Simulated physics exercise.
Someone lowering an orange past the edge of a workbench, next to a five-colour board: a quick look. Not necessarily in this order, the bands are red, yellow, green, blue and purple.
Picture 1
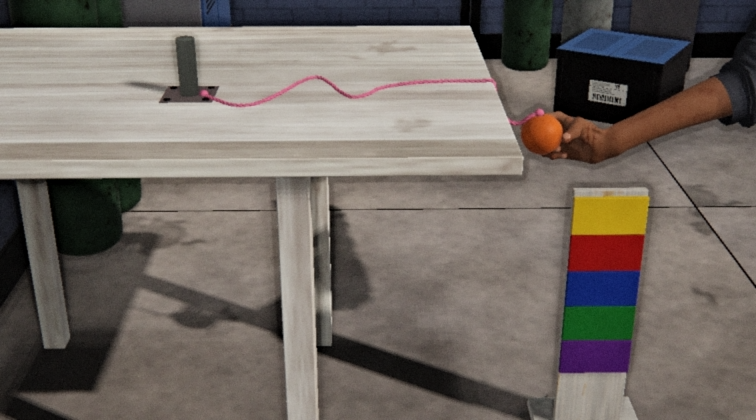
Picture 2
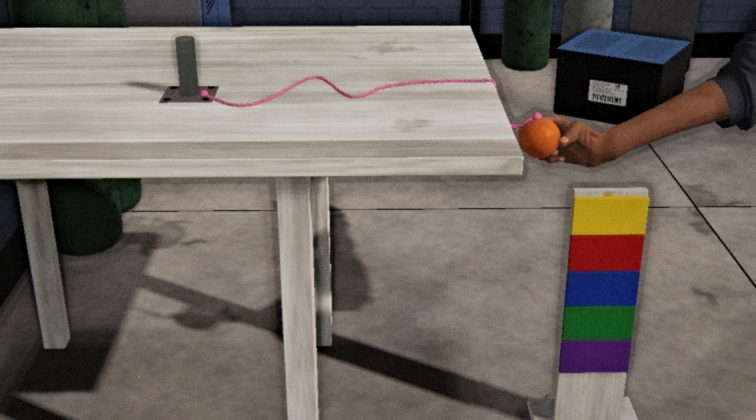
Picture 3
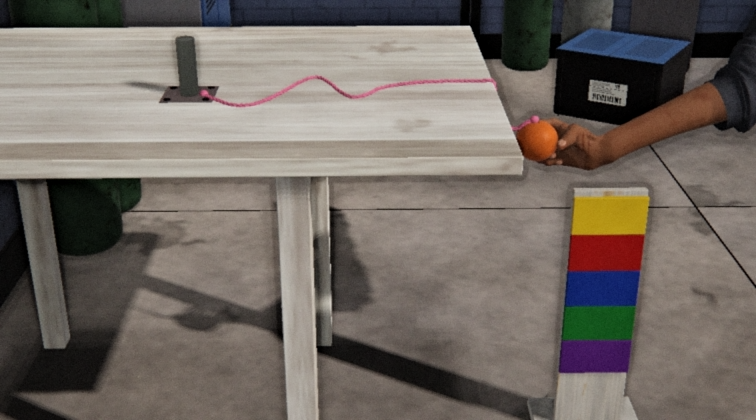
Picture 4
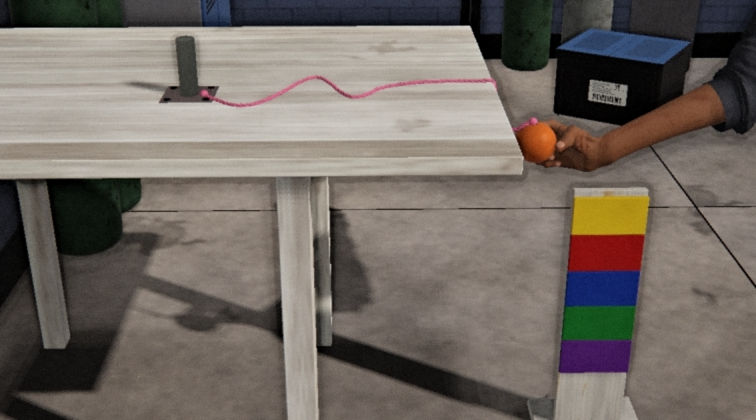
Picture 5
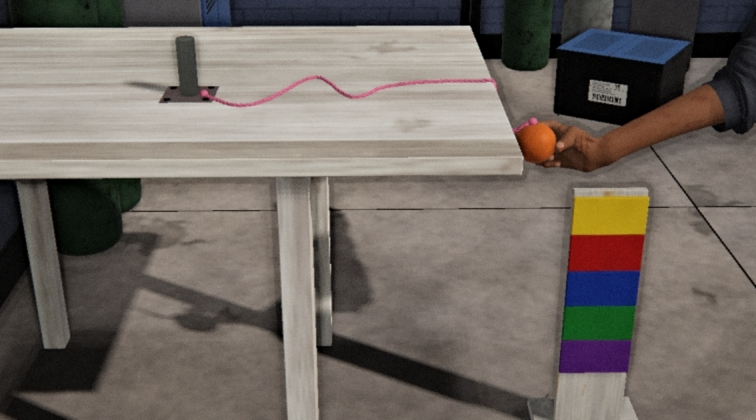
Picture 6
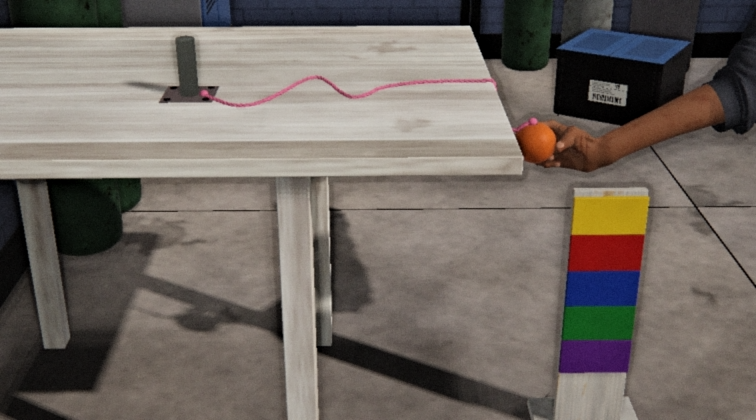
A hand holding an orange ball tied to a pink string shifts slightly beside the table.
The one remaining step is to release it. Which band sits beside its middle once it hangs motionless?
The blue band.
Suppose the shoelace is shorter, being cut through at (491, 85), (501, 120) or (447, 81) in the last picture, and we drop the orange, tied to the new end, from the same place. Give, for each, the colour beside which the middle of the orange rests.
So you'd see yellow first, red second, and for the last: No band.
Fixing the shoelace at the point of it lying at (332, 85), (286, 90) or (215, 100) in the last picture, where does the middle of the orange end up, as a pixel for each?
Respectively (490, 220), (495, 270) and (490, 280).
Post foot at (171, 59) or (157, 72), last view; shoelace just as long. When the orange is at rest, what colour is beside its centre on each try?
For the first it would be red, for the second red.
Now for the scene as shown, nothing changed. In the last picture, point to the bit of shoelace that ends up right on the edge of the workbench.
At (378, 89).
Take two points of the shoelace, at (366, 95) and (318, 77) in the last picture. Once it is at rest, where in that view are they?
At (477, 92), then (383, 92).
Soon after, orange near (497, 254); level with red.
Then, orange near (475, 299); level with blue.
At rest, orange near (489, 301); level with blue. Its middle rests at the blue band.
